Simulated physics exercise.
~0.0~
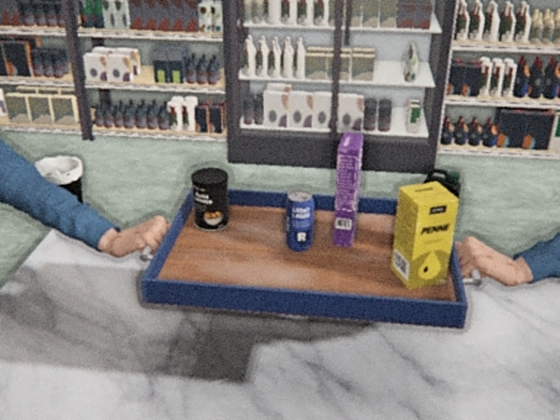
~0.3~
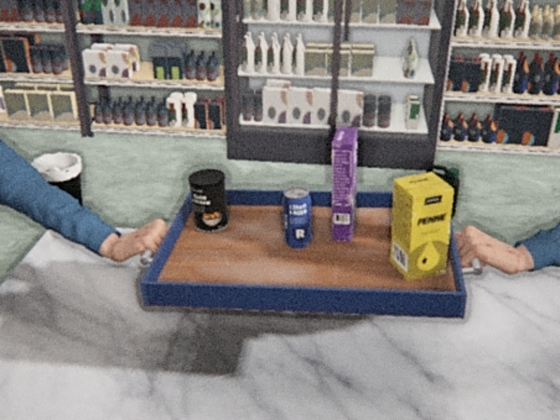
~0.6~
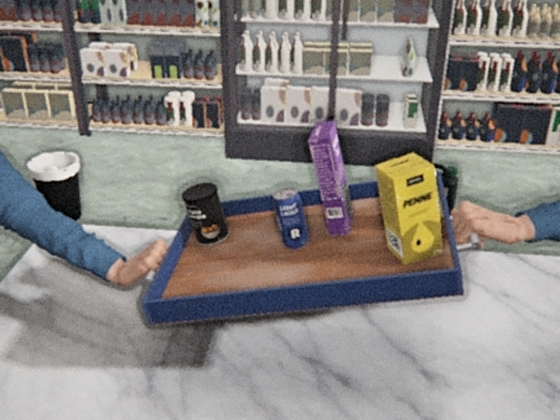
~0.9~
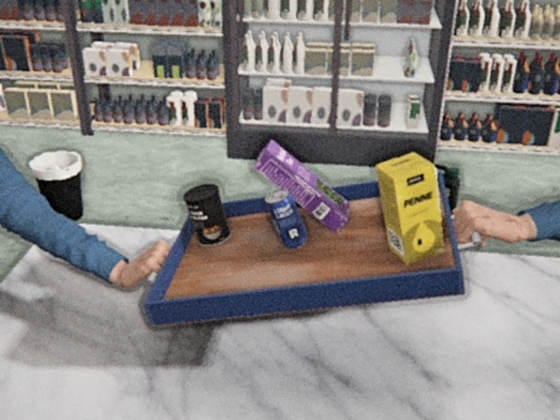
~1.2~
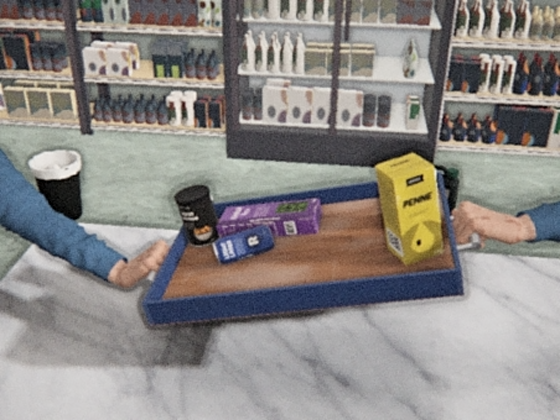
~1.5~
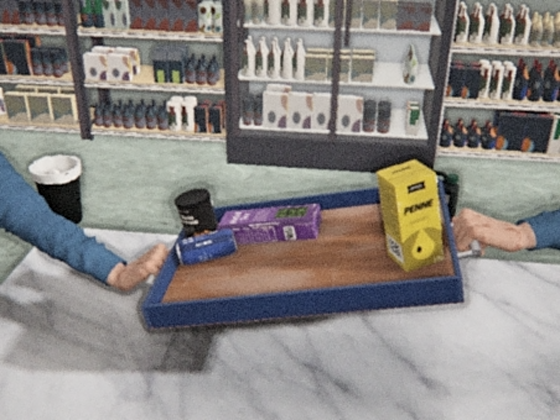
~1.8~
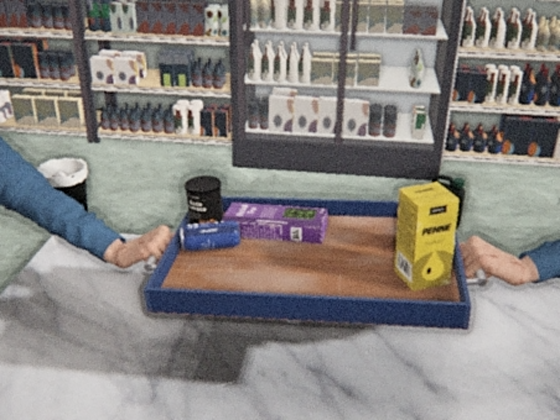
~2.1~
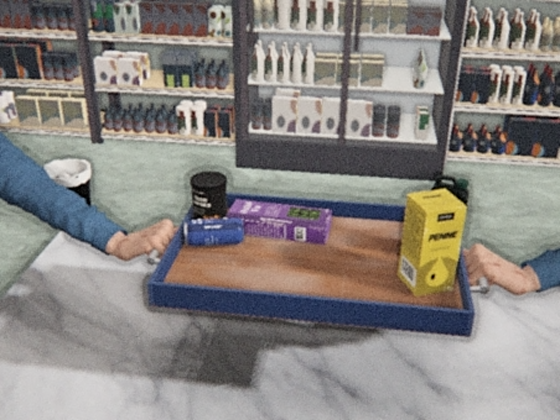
A purple packet toppled over and knocked down the blue can beside it as two hands tipped a blue-rimmed tray down to the left, and after the tray was leveled again, both still lay beside the upright black tin, with the yellow carton standing at right.
